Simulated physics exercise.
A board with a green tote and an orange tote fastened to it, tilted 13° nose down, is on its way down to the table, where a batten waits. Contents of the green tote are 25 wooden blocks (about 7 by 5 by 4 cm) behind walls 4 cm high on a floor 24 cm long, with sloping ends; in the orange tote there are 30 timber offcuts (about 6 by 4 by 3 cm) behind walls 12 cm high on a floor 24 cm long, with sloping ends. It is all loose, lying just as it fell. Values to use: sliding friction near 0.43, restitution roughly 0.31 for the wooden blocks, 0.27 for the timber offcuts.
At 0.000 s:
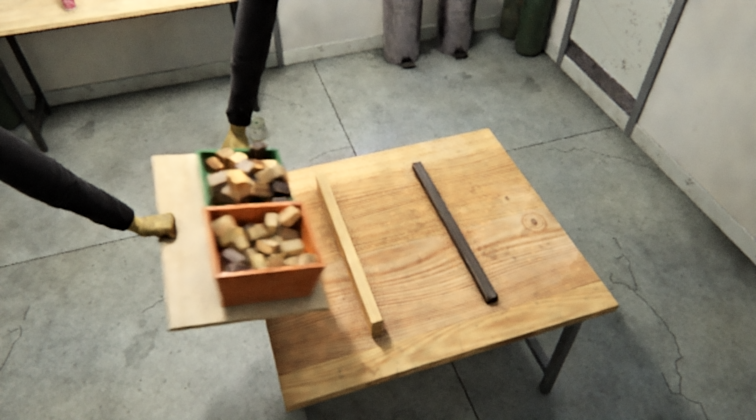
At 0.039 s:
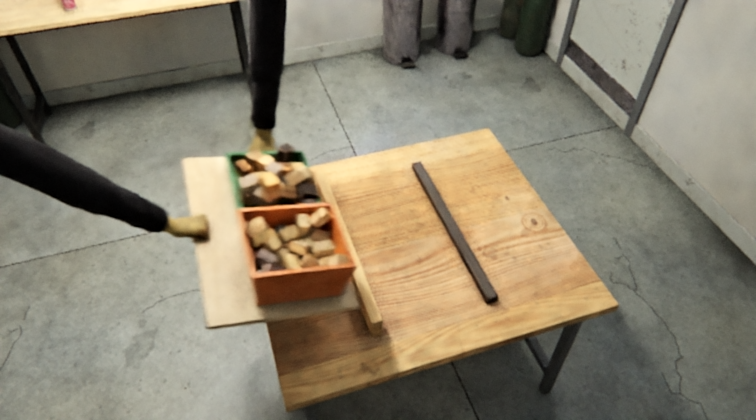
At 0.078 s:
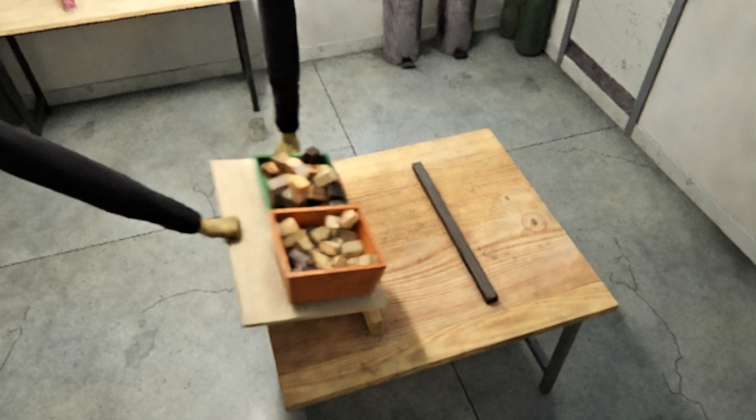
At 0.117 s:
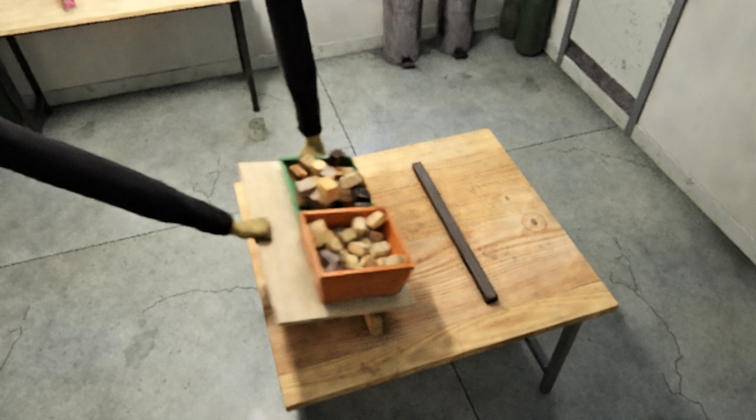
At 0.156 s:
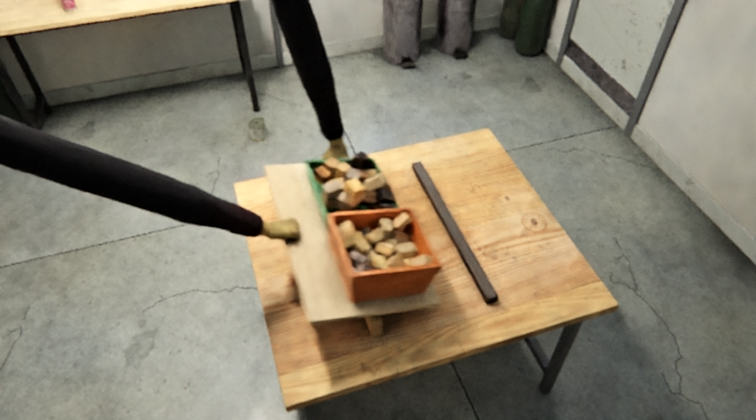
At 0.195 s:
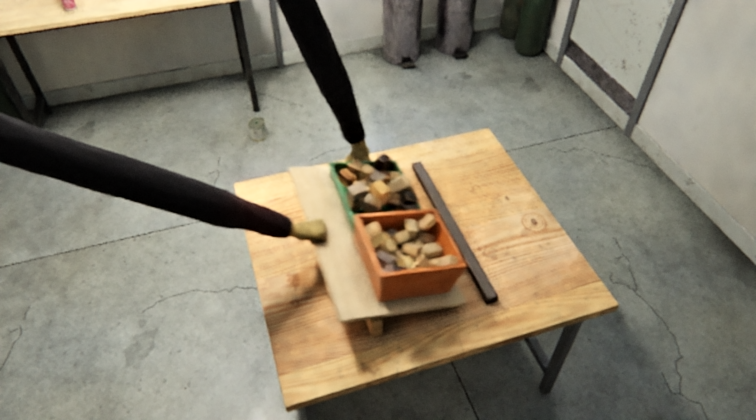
Two black arms with tan grippers carried a pale board, holding a green tote and an orange tote full of wooden pieces, rightward over a wooden table, passing above a light wooden strip.
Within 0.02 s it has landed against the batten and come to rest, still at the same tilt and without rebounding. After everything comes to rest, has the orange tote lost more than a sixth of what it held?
No, less than a sixth.
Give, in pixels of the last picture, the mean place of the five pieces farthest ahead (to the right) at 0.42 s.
Centre: Approx. (480, 175) px.
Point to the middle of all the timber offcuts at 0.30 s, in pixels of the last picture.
I'd say near (437, 251).
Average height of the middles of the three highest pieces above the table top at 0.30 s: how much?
Mean height: Some 22 cm.
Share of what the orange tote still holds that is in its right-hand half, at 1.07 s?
Some 60 % of what remains.
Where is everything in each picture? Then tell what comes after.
In the first frame (each is followed by its nearest rim corner in this view, unless another is named), orange tote, (219, 276); green tote (by its farthest rim corner), (275, 149); 61 cm from landing; none out.
Orange tote, (256, 275); green tote, (301, 152); 51 cm from landing, in the second frame.
Orange tote, (291, 275); green tote, (326, 154); 40 cm from landing, in the third frame.
Orange tote, (323, 275); green tote, (349, 156); 30 cm from landing, in the fourth frame.
Orange tote, (354, 275); green tote, (372, 159); 20 cm from landing, in the fifth frame.
Orange tote, (384, 274); green tote, (394, 161); 9 cm from landing; none out, in the sixth frame.
After 0.22 s, the board stops.
After 0.30 s, green tote 21 in, 4 out and orange tote 30 in, 0 out.
After 0.42 s, green tote 18 in, 7 out and orange tote 30 in, 0 out.
After 0.64 s, green tote 17 in, 8 out and orange tote 30 in, 0 out.
Outcome (at 1.07 s), green tote 17 in, 8 out and orange tote 30 in, 0 out. Asked share, 0 of 30, 0 per cent.
